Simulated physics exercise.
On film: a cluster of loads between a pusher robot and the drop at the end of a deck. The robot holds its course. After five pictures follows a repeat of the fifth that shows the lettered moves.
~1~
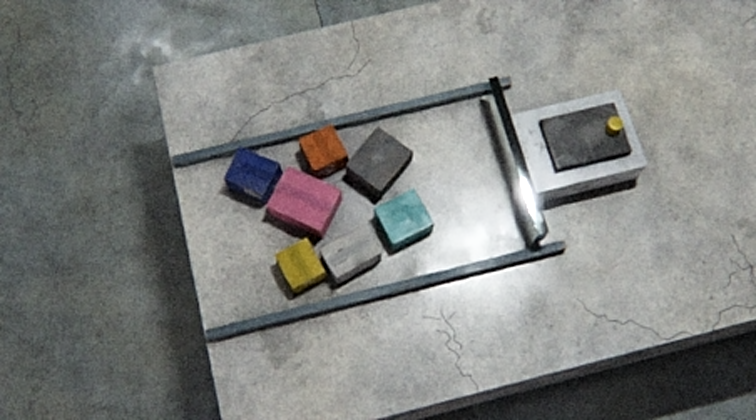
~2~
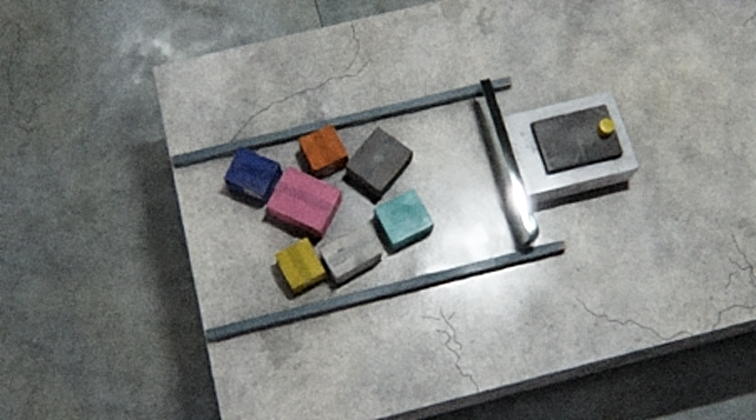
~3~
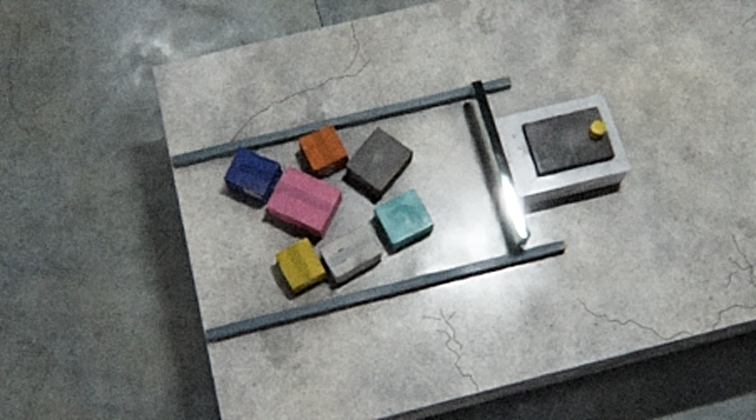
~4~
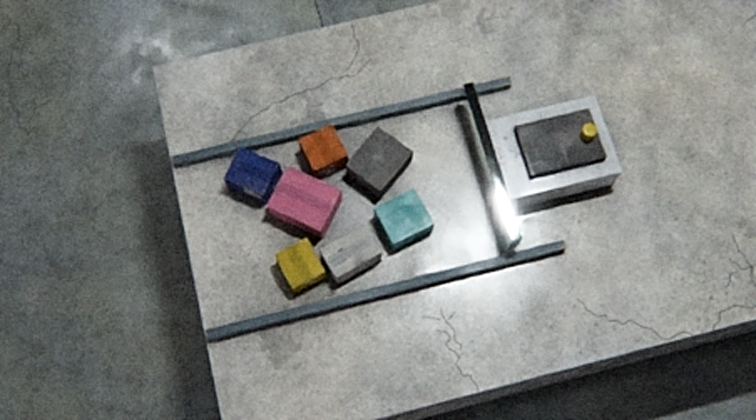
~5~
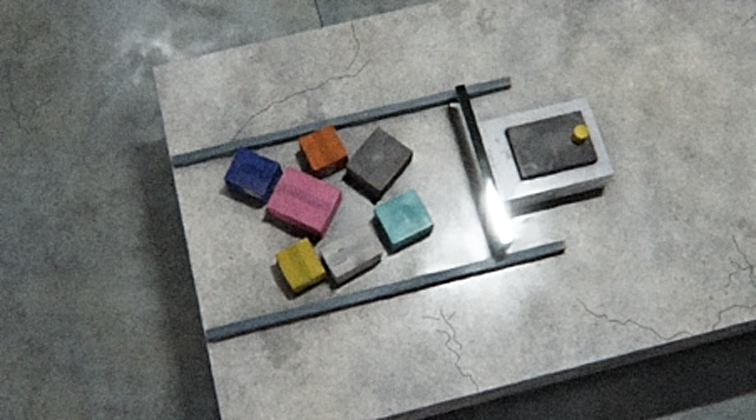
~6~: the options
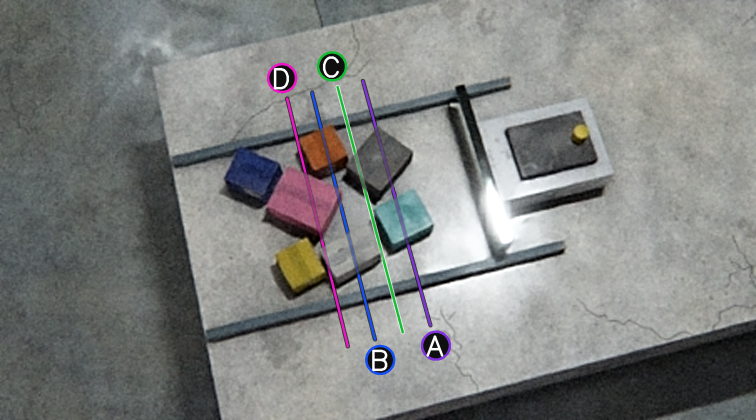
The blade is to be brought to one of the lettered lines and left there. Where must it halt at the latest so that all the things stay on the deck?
It should halt at D.
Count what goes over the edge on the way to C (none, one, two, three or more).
In all, none.
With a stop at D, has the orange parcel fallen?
By then, no.
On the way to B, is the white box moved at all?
Yes.
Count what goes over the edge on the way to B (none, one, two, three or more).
By then, none.
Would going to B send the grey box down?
By then, no.
On the marked copy, A at (395, 198); B at (342, 211); C at (369, 204); D at (316, 217).
Following D. Soon after the start, robot (486, 160); grey box (374, 164); turquoise crate (399, 219).
Later, robot (425, 175); blue box (234, 181); yellow parcel (257, 285).
In the end, robot (382, 186); yellow parcel (216, 302); blue box (195, 190); nothing has fallen.
As for the rest, A is safe but short; B is safe but short; C is safe but short.
